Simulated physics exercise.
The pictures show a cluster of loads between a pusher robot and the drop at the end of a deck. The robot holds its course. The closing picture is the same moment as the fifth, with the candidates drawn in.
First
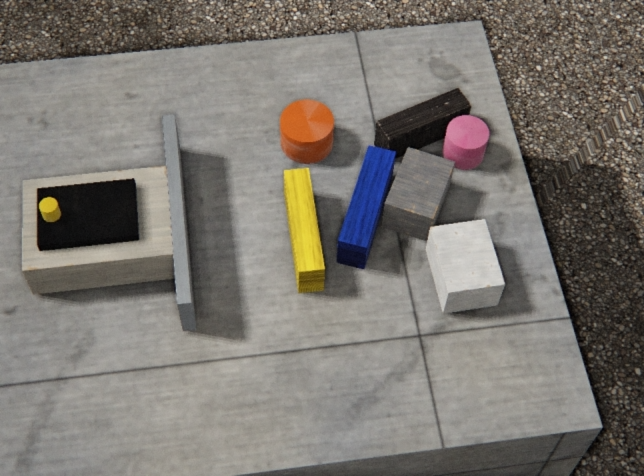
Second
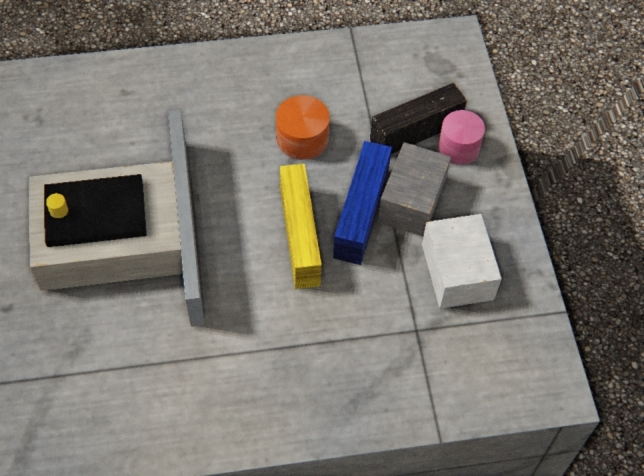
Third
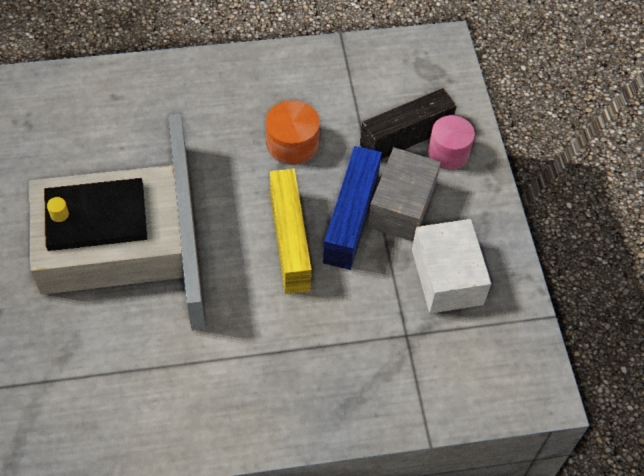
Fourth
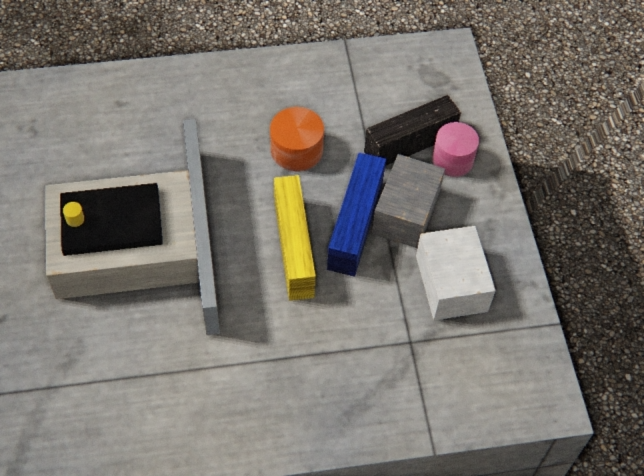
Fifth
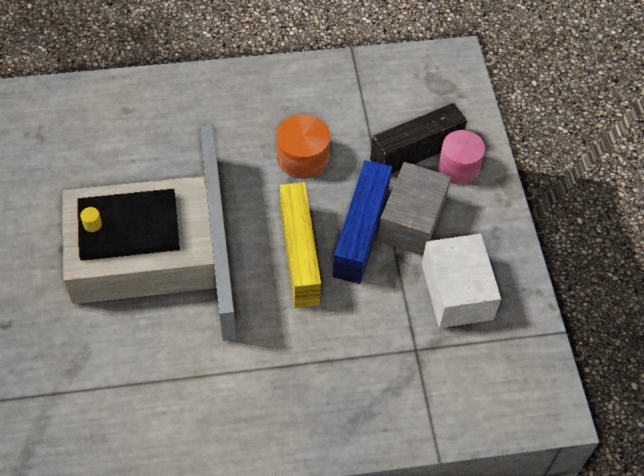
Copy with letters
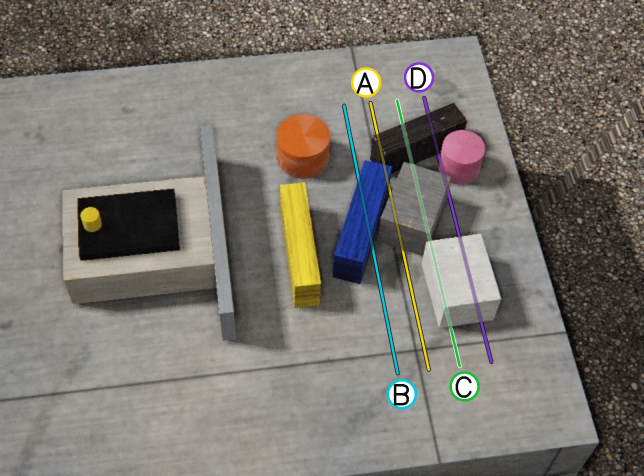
In this clip, a pusher robot with a flat grey plate creeps right across a grey deck, narrowing the gap to a cluster of coloured sticks, canisters and crates, which stay in place as the view shifts slightly.
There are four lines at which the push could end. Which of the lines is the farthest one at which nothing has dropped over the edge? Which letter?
Up to line C.
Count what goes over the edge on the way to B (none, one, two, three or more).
By then, none.
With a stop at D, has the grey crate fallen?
Yes.
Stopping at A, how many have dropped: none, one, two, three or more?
The count is none.
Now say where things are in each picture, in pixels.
In the first picture, robot (95, 212); blue stick (366, 207); grey crate (419, 194).
In the second picture, robot (102, 208); orange canister (302, 127).
In the third picture, robot (103, 212); pink canister (451, 143).
In the fourth picture, robot (119, 217); black bar (413, 132).
In the fifth picture, robot (136, 222); grey crate (415, 209); orange canister (303, 146); yellow stick (299, 244).
On the marked copy, A at (397, 226); B at (369, 229); C at (426, 222); D at (455, 219).
Taking C. A third of the way, robot (215, 214); orange canister (314, 146); yellow stick (315, 243).
Two thirds of the way, robot (292, 206); black bar (440, 135); grey crate (450, 206).
When it is over, robot (349, 200); pink canister (509, 153); grey crate (503, 200); nothing has fallen.
As for the rest, A is safe but short; B is safe but short; D drops the grey crate and pink canister.
